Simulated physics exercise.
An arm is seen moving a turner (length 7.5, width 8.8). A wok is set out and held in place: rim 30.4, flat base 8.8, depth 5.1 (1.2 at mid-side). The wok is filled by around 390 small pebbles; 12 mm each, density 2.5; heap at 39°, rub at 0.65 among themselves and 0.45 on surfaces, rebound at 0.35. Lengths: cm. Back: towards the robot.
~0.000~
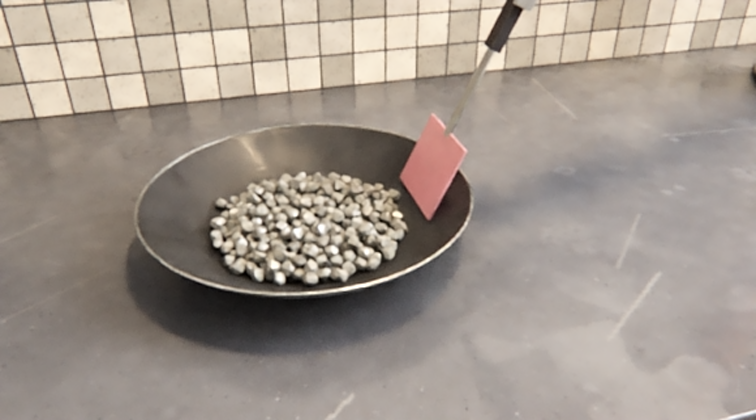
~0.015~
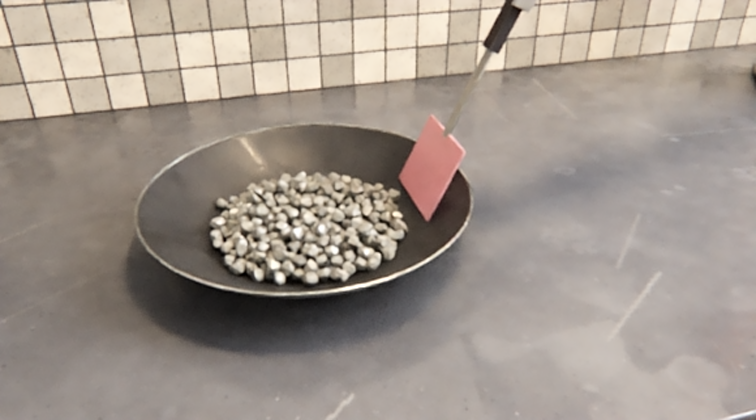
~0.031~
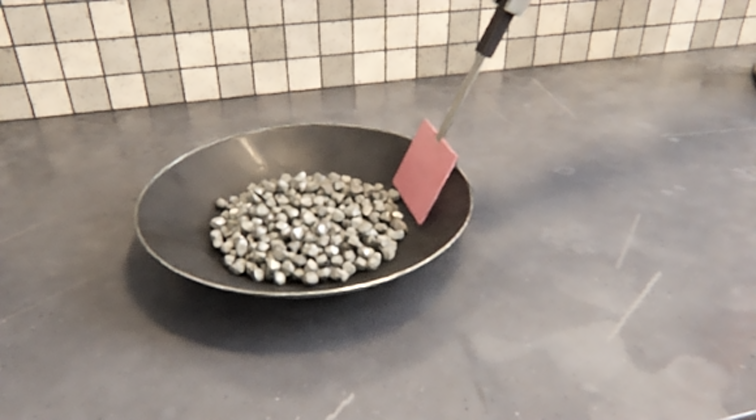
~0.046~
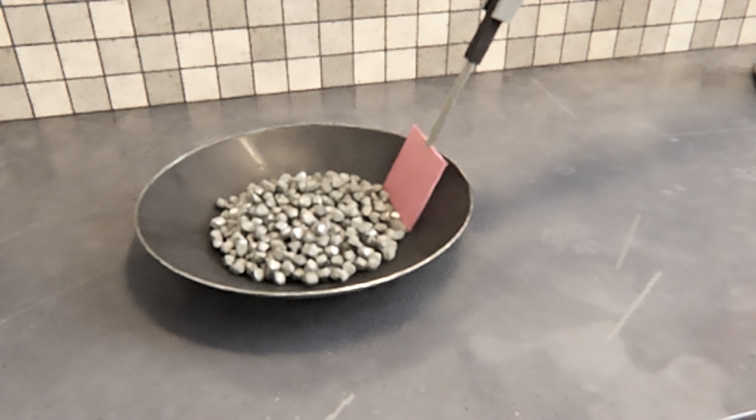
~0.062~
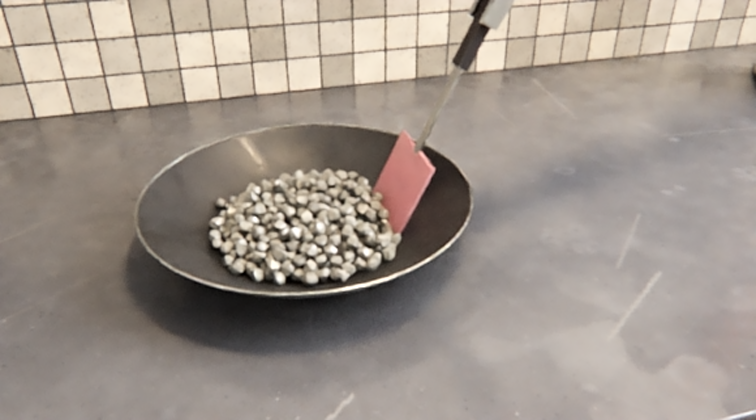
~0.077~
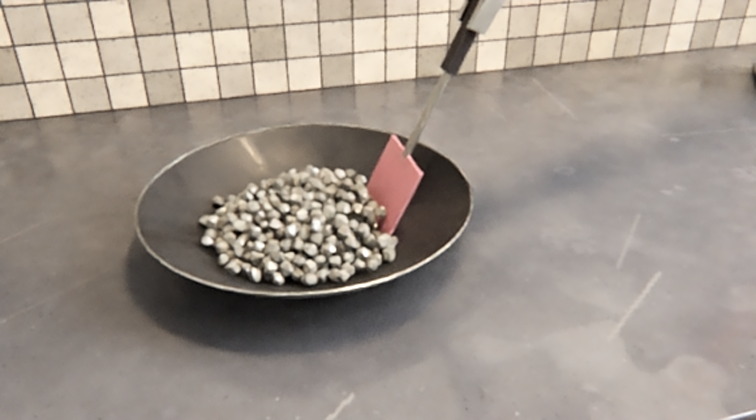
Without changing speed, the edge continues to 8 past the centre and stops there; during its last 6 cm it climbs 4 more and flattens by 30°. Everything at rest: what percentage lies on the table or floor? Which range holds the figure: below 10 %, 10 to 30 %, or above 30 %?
The figure lies below 10 %.
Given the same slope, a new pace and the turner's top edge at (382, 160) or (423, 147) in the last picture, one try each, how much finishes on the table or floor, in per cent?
25 % and 5 %.
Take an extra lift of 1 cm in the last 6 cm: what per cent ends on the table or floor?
Close to 20 in a hundred.
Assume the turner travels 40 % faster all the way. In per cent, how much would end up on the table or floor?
About 20 %.
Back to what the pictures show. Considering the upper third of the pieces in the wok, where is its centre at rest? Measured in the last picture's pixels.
Pixel estimate: About (190, 214).
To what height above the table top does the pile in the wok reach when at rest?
It reaches roughly 7.0 cm.
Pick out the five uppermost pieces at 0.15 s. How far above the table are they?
5 cm or so.
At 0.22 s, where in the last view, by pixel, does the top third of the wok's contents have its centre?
It is centred at about (198, 214).
By 0.15 s, sloping 64°, highest piece 5 above the table; 394 in the wok.
By 0.22 s, sloping 54°, highest piece 7 above the table; 392 in the wok, 2 on the blade or in flight.
By 0.45 s, sloping 34°, highest piece 7 above the table; 368 in the wok, 22 on the table or floor, 4 on the blade or in flight.
By 1.50 s, sloping 34°, highest piece 6 above the table; 367 in the wok, 27 on the table or floor.
Final count, 367 in the wok, 27 on the table or floor. That is 7 % on the table or floor.
